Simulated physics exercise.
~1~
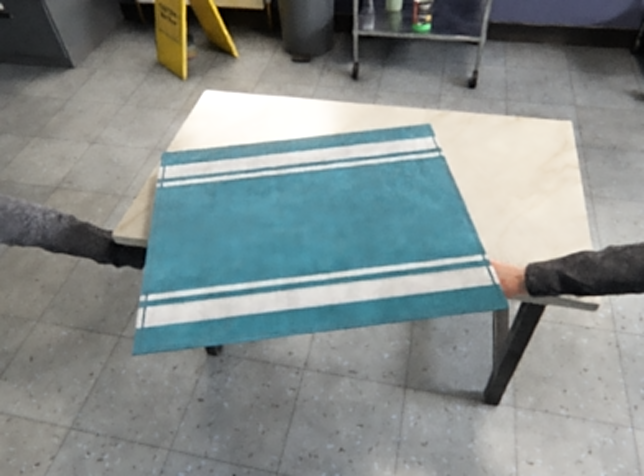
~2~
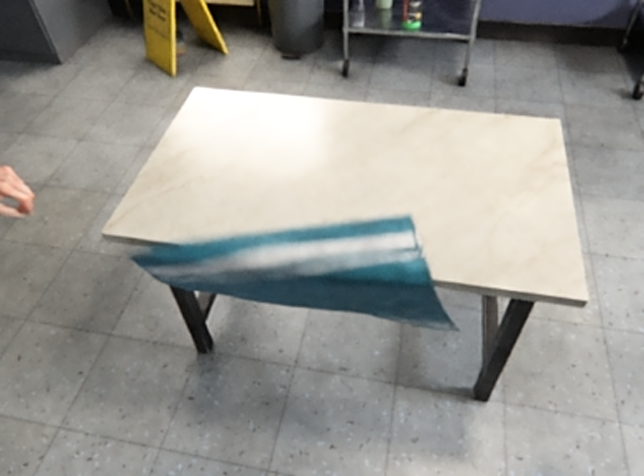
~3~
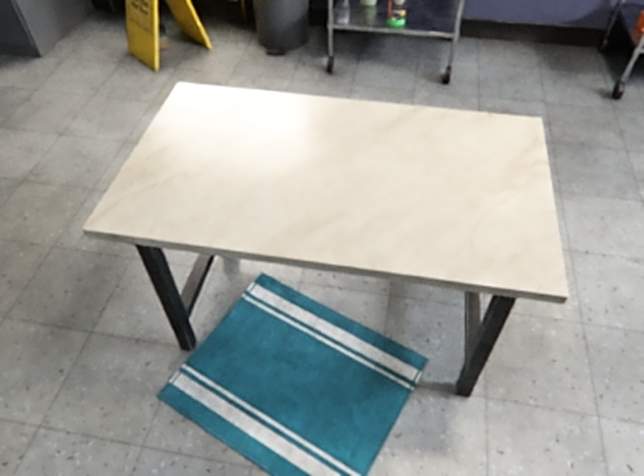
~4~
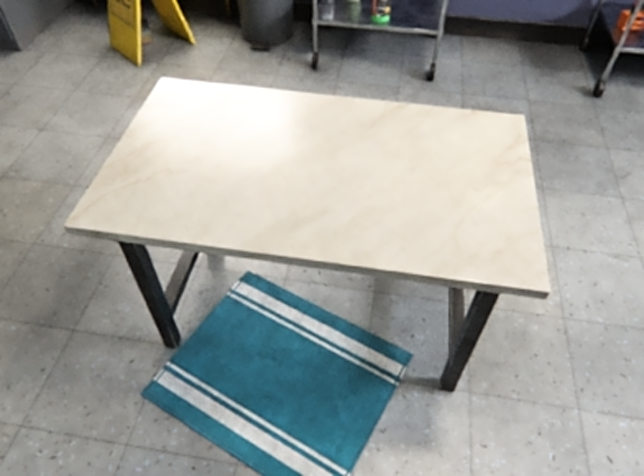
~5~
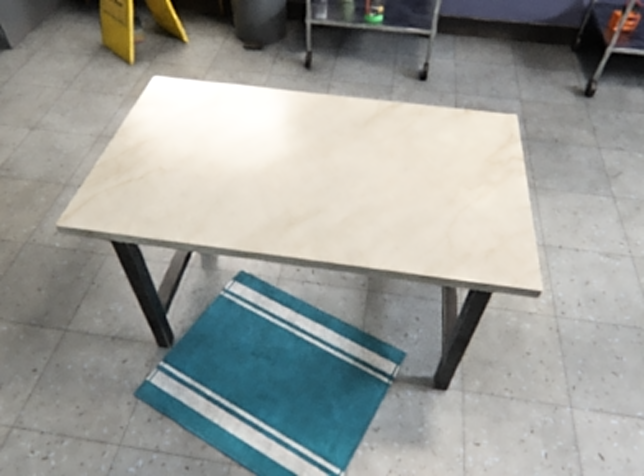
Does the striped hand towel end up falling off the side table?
Yes, the towel goes over the front edge of the table and ends up lying on the tiled floor.
